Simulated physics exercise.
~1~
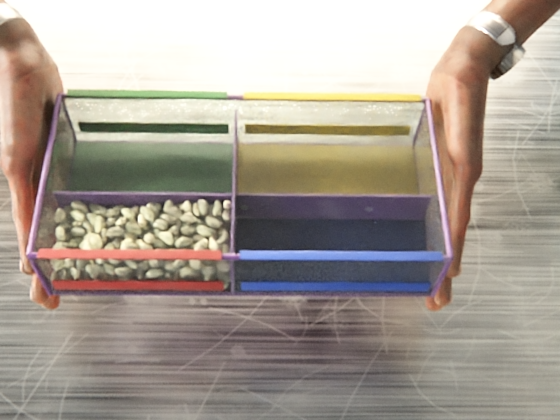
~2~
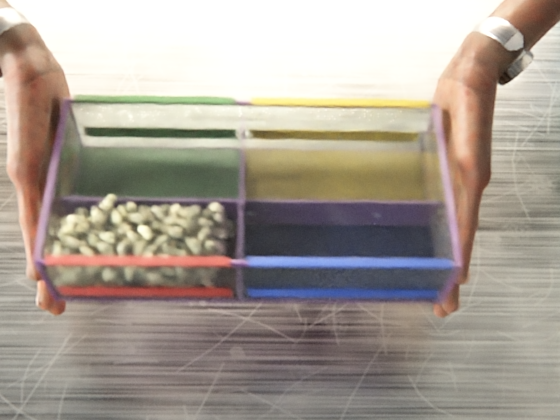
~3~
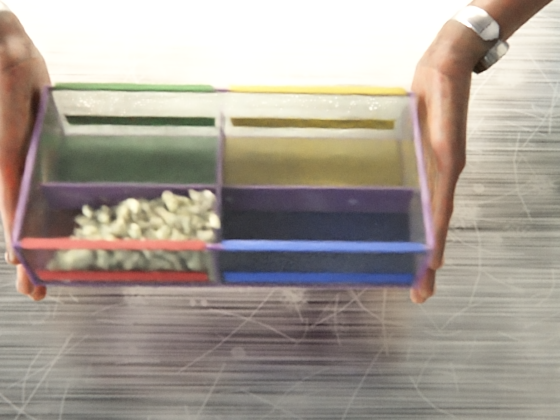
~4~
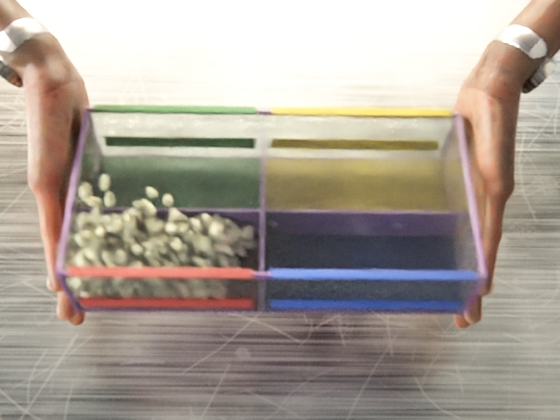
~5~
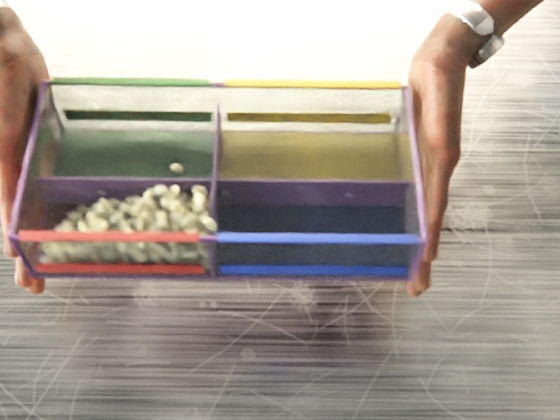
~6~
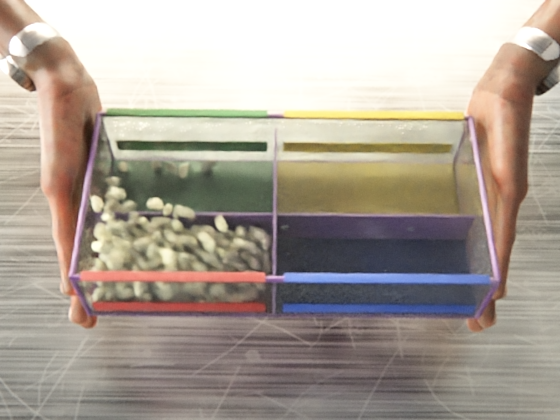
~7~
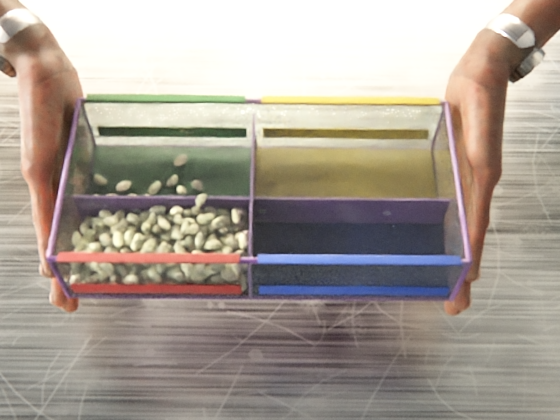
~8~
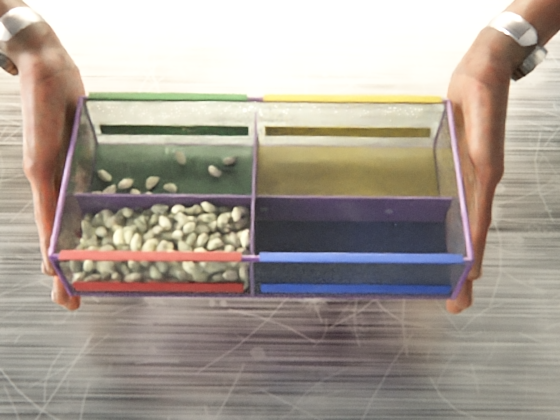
A clear lidded box with four colour-edged compartments, held by two hands, is shaken diagonally back and forth, making the white beans in its red compartment jump. A few hop the divider into the green compartment, and the box comes to rest with most still in red and the blue and yellow empty.
